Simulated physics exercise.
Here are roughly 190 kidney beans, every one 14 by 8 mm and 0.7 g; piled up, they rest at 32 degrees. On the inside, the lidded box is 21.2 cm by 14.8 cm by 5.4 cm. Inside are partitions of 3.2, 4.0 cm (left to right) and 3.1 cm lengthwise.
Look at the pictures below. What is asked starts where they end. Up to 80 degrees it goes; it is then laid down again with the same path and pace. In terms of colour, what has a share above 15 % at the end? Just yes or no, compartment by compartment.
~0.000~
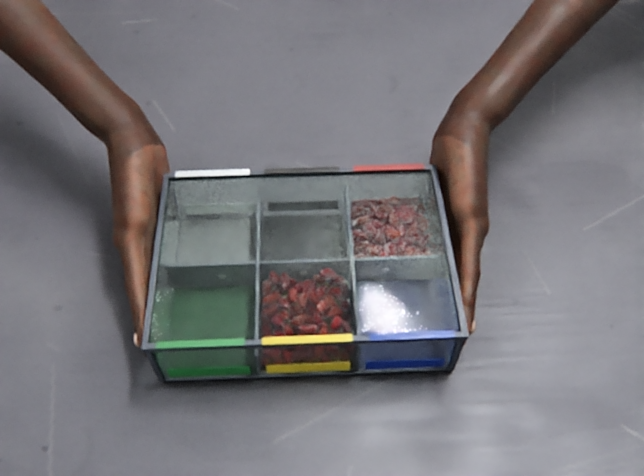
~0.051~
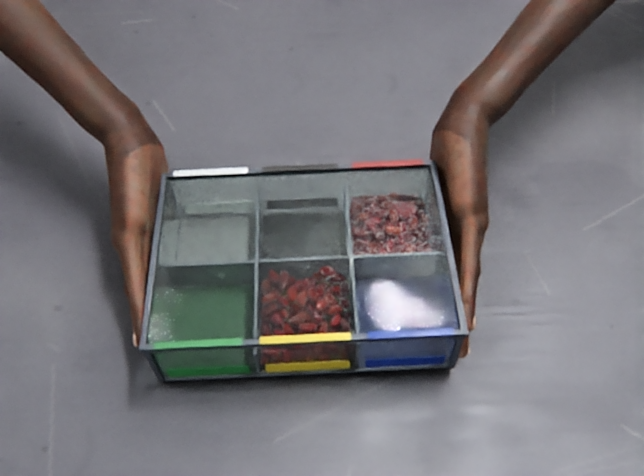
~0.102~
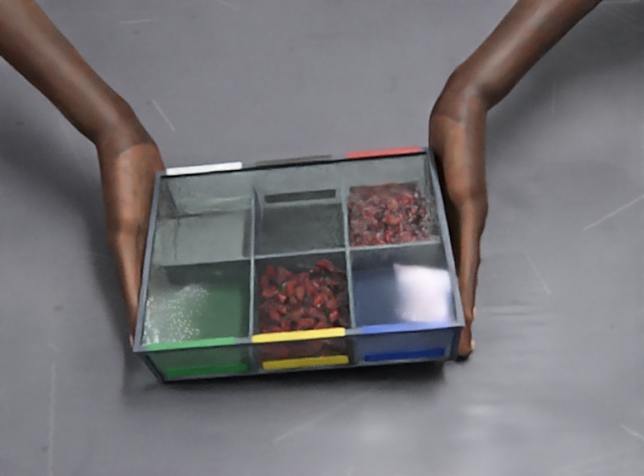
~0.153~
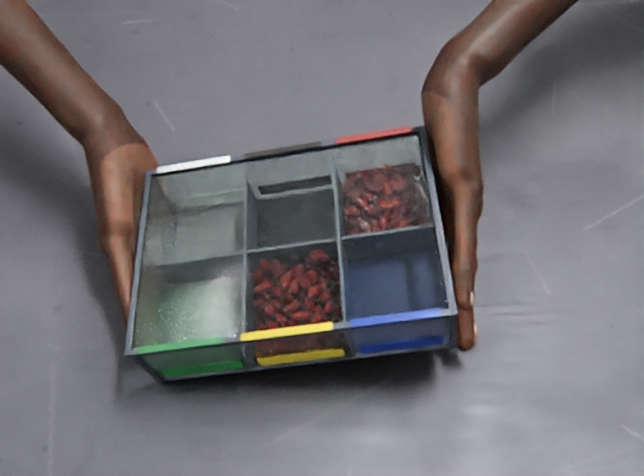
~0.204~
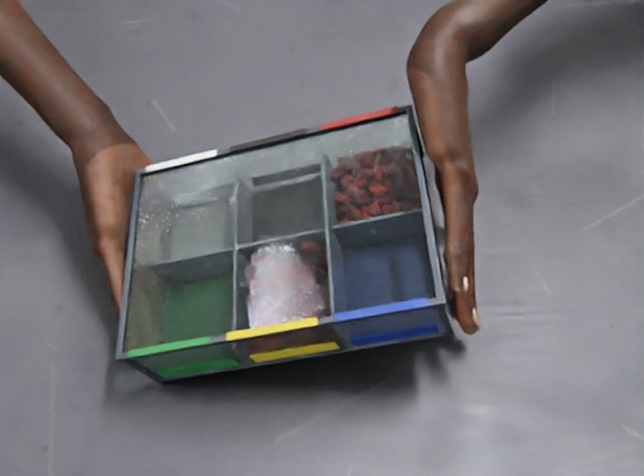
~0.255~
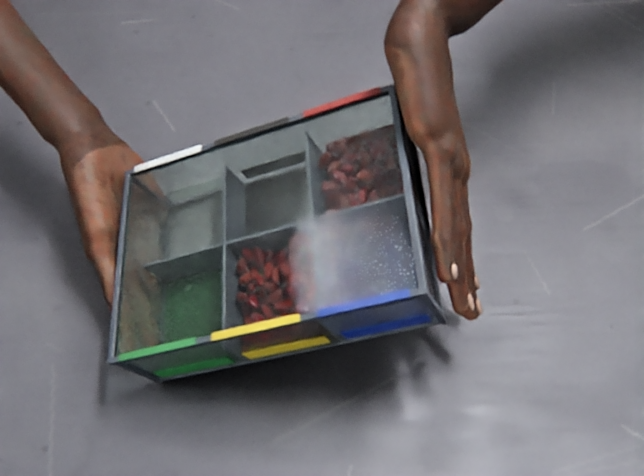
Red gets a yes, blue gets a no, green gets a yes, yellow gets a yes, white gets a no, black gets a no.
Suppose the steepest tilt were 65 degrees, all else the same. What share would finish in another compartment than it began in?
It would come to about 15 per cent.
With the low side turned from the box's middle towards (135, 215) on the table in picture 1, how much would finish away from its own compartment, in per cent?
The share comes to about 25 in a hundred.
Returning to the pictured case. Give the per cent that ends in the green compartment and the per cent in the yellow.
Green 30 %, yellow 25 %.
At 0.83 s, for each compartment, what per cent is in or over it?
Shares - red: 45; blue: 5; green: 15; yellow: 35; white: 0; black: 0.
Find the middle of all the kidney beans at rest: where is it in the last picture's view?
Near (288, 299).
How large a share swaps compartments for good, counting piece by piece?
Somewhere around 40 percent.
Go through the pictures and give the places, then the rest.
In the first frame, box tilt 0 degrees, front corners at (148, 345) and (461, 333); red 55 %, yellow 45 %.
In the second frame, box tilt 1 degrees, front corners at (147, 346) and (461, 330).
In the third frame, box tilt 5 degrees, front corners at (141, 347) and (458, 322), lowest corner left front.
In the fourth frame, box tilt 11 degrees, front corners at (132, 351) and (450, 310), lowest corner left front.
In the fifth frame, box tilt 18 degrees, front corners at (123, 354) and (438, 299), lowest corner left front.
In the sixth frame, box tilt 24 degrees, front corners at (115, 358) and (420, 289), lowest corner left front; red 55 %, yellow 45 %. Its pace works out near 125 degrees a second.
After 0.83 s, tilt 78 degrees; red 45 %, blue 5 %, green 15 %, yellow 35 %.
Then, at 1.22 s, tilt 32 degrees; red 35 %, blue 5 %, green 30 %, yellow 25 %, black 5 %.
After 1.69 s, tilt 0 degrees; red 35 %, blue 5 %, green 30 %, yellow 25 %, black 5 %.
In the end, at 2.2 s, red 35 %, blue 5 %, green 30 %, yellow 25 %, white 0 %, black 5 %.
